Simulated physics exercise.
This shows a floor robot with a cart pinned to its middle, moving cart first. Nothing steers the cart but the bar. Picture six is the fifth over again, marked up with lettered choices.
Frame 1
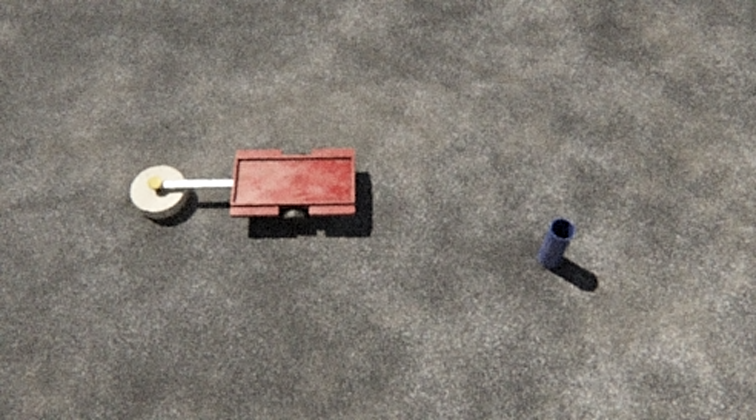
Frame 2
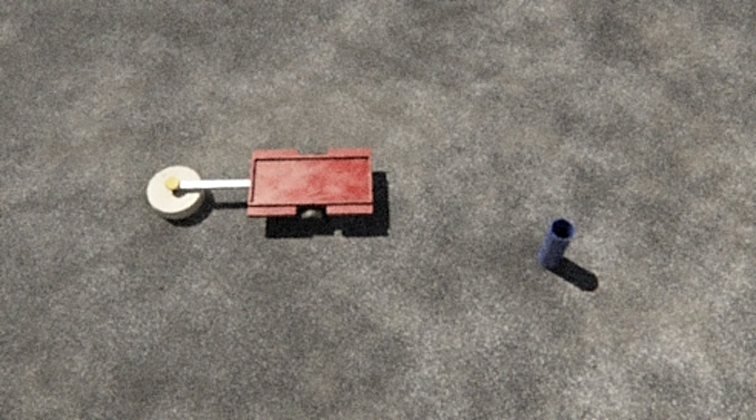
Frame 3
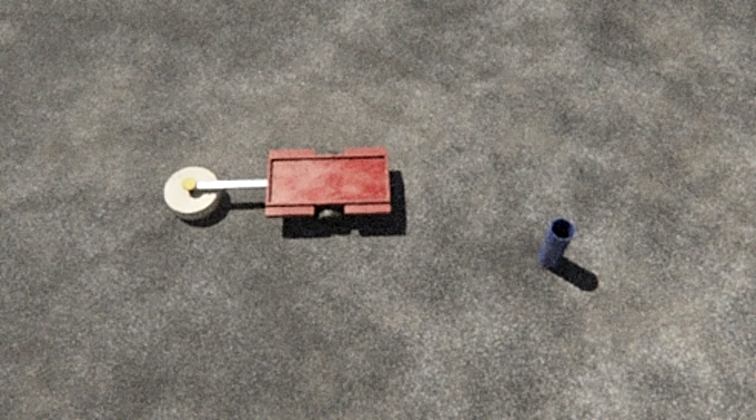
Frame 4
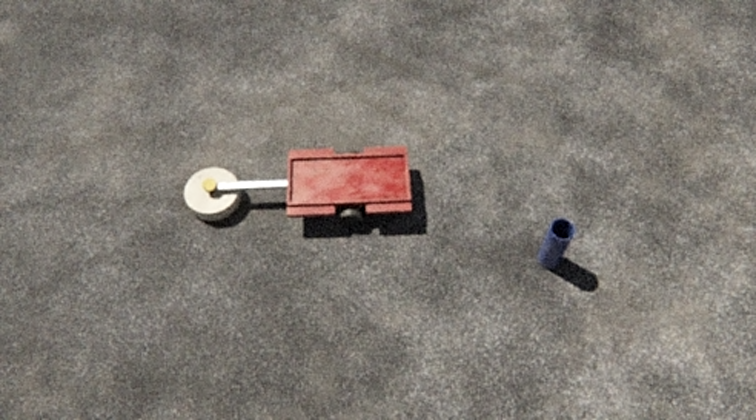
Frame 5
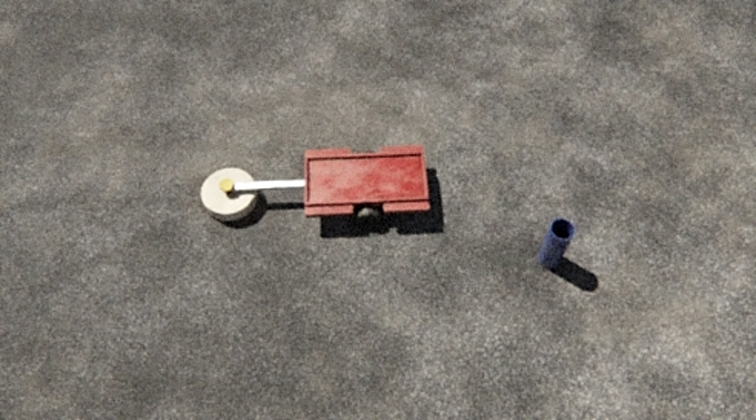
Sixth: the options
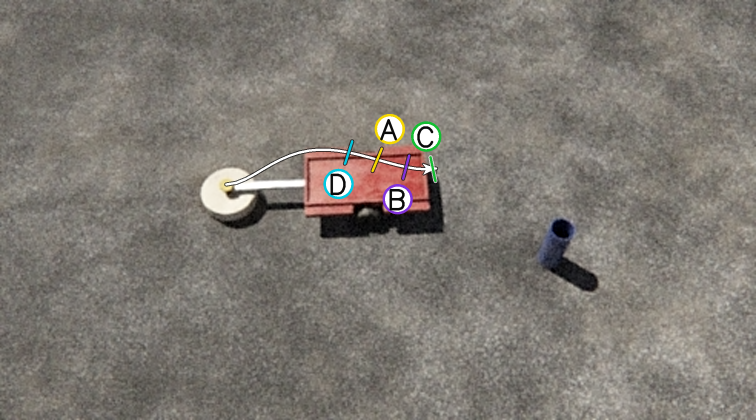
A red cart and the round, cream-coloured robot joined to its left by a pale bar are seen from high above on rough grey ground. The cart sits left of centre at first, with the robot at its left and a short blue post standing apart at the lower right. Cart first, the pair slides steadily rightward a modest distance, narrowing the gap to the unmoving post, while the camera stays still.
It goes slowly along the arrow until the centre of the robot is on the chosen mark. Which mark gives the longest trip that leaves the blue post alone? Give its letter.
D.
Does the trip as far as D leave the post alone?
Yes.
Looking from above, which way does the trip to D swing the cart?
Clockwise.
On the marked copy, A at (377, 160); B at (406, 167); C at (433, 169); D at (349, 152); the route from (226, 185) via (329, 150) to (436, 169).
Taking D. A third of the way, robot (271, 174), cart (406, 179).
Two thirds of the way, robot (311, 159), cart (441, 185).
When it is over, robot (349, 161), cart (478, 196); nothing has been touched.
As for the rest, A is too far, the post has been hit; B is too far, the post has been hit; C is too far, the post has been hit.
